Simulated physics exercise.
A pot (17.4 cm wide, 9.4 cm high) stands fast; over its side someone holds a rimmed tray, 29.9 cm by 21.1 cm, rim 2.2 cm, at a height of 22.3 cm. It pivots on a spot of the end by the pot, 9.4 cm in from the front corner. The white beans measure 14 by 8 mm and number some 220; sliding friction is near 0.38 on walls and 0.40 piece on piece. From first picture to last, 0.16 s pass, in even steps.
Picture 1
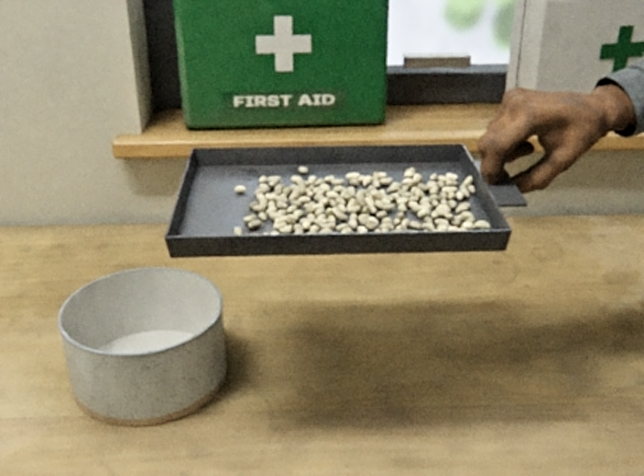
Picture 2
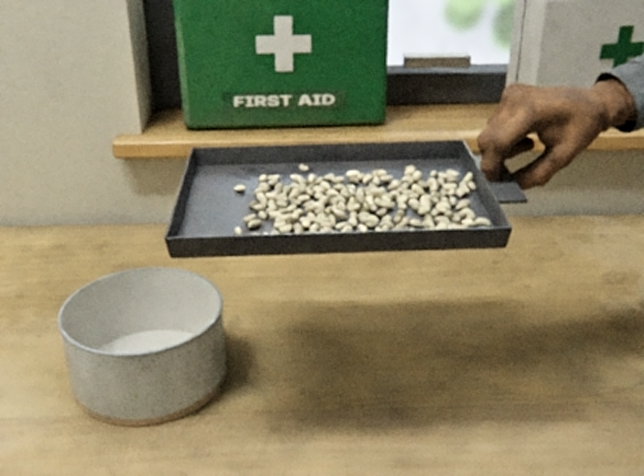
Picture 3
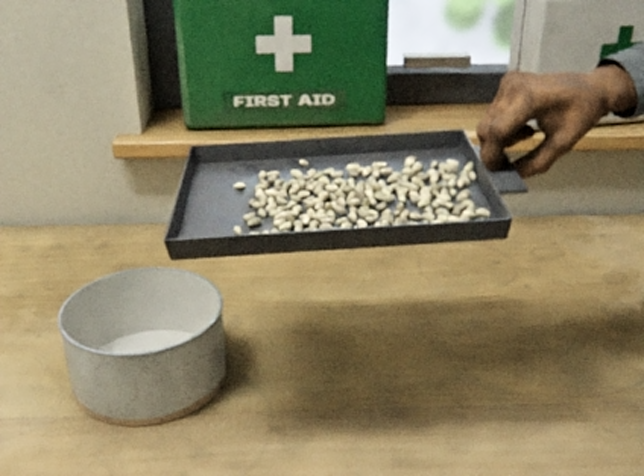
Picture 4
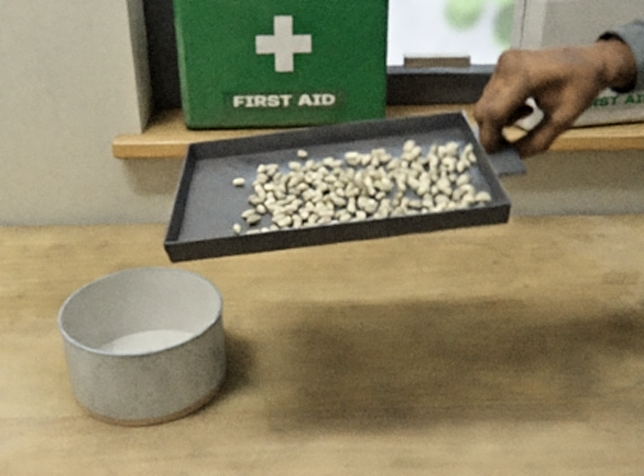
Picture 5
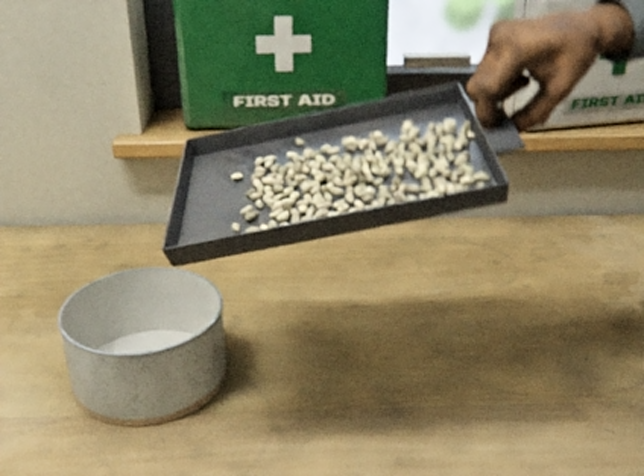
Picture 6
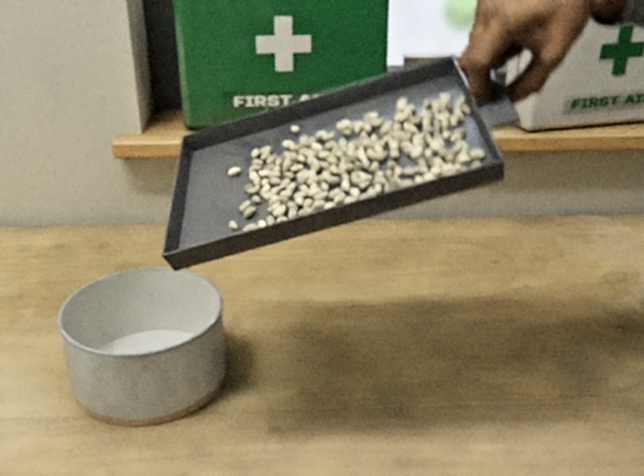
On a wooden worktop, a hand raising the right end of a dark tray of white beans beside a grey pot.
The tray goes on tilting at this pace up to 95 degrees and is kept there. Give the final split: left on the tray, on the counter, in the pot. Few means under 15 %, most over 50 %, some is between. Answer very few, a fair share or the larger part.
Left on the tray: Very few; on the counter: The larger part; in the pot: Very few.
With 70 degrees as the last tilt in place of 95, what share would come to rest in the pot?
In that case some 5 per cent.
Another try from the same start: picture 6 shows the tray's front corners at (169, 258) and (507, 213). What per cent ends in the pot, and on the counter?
Pot 0, counter 100.
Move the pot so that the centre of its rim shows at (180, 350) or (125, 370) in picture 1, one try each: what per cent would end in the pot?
About 65 and 95 per cent.
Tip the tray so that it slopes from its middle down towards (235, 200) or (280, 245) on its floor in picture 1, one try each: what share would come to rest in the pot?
About 65 and 0 per cent.
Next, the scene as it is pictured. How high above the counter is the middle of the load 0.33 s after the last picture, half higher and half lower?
Roughly 24 cm.
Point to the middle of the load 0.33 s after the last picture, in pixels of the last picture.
At about (196, 232).
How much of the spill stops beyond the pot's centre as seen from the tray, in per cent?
Some 70 per cent.
Then, 0.20 s after the last picture, tilt 59 degrees; the tray holds 100 %, the pot 0 %.
Then, 0.33 s after the last picture, tilt 85 degrees; the tray holds 100 %, the pot 0 %.
Then, 0.59 s after the last picture, tilt 95 degrees; the tray holds 5 %, the pot 5 %.
In the end, tray 0 %, counter 95 %, pot 5 %.
